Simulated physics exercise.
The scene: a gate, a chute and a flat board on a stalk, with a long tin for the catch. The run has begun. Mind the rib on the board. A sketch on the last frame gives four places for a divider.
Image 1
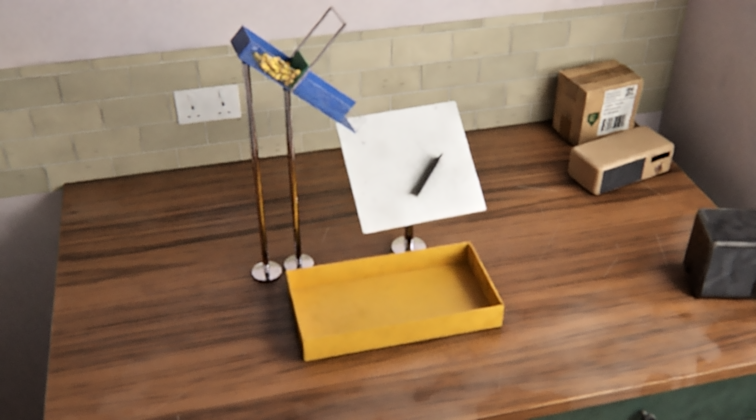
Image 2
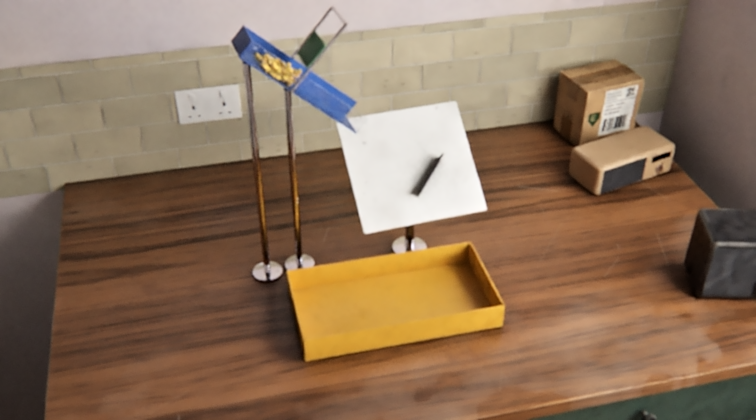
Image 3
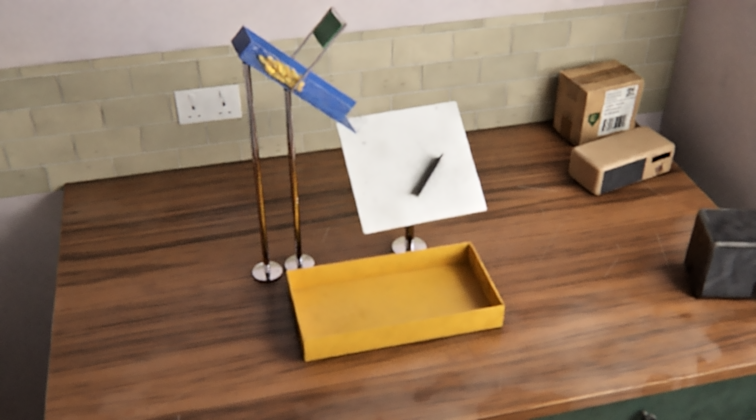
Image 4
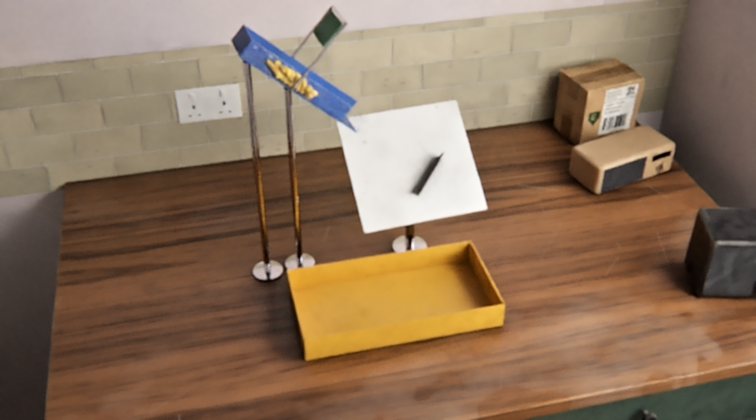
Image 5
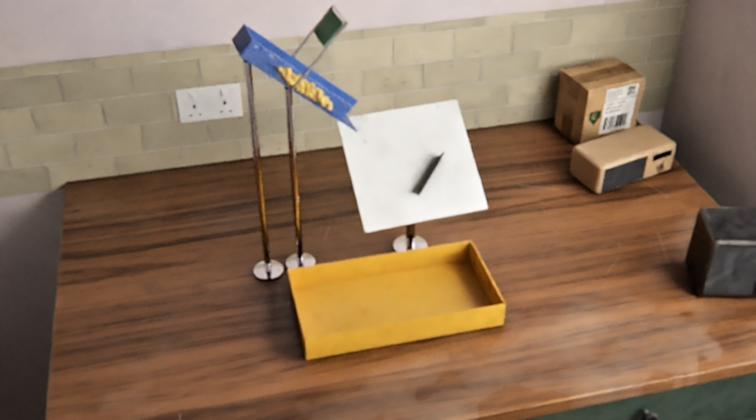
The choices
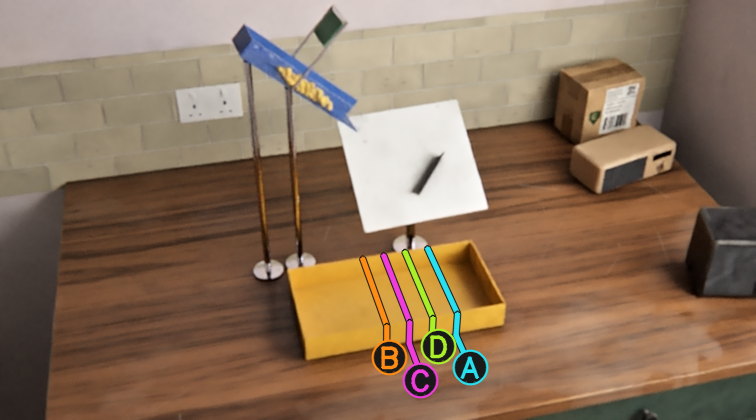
Blue chute on thin stalks above a wooden counter, its dark green gate rising and yellow pieces sliding down the slope to the right.
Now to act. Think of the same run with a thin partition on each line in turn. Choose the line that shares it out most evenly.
D works best here.
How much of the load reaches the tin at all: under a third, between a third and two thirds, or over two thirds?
About that: Over two thirds.
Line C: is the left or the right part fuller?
More lands on the right.
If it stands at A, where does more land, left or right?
More lands on the left.
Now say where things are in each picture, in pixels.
Load behind the gate (278, 70), puffed corn balls; lip of the chute (350, 124), sloping fairly steeply, in the first frame.
Middle of the board (412, 165), tilted fairly steeply; middle of its low edge (427, 221); of its high edge (397, 111), in the second frame.
Front corners of the tin (304, 340) and (504, 306), empty; front of the load (295, 85), in the third frame.
Middle of the load (292, 79); its front (308, 89), roughly a third of the way to the lip; rib from (443, 153) to (421, 192), in the fourth frame.
Middle of the load (304, 88); its front (326, 99), roughly two thirds of the way to the lip, in the fifth frame.
On the marked copy, line A crosses the front rim at (457, 312); line B crosses the front rim at (386, 325); line C crosses the front rim at (409, 321); line D crosses the front rim at (432, 317).
Choosing A, of what is caught, almost all on the left of the divider, about a tenth on the right.
Choosing B, of what is caught, not one piece on the left of the divider, every piece on the right.
Choosing C, of what is caught, just a few on the left of the divider, almost all on the right.
Choosing D, of what is caught, roughly a third on the left of the divider, roughly two thirds on the right.
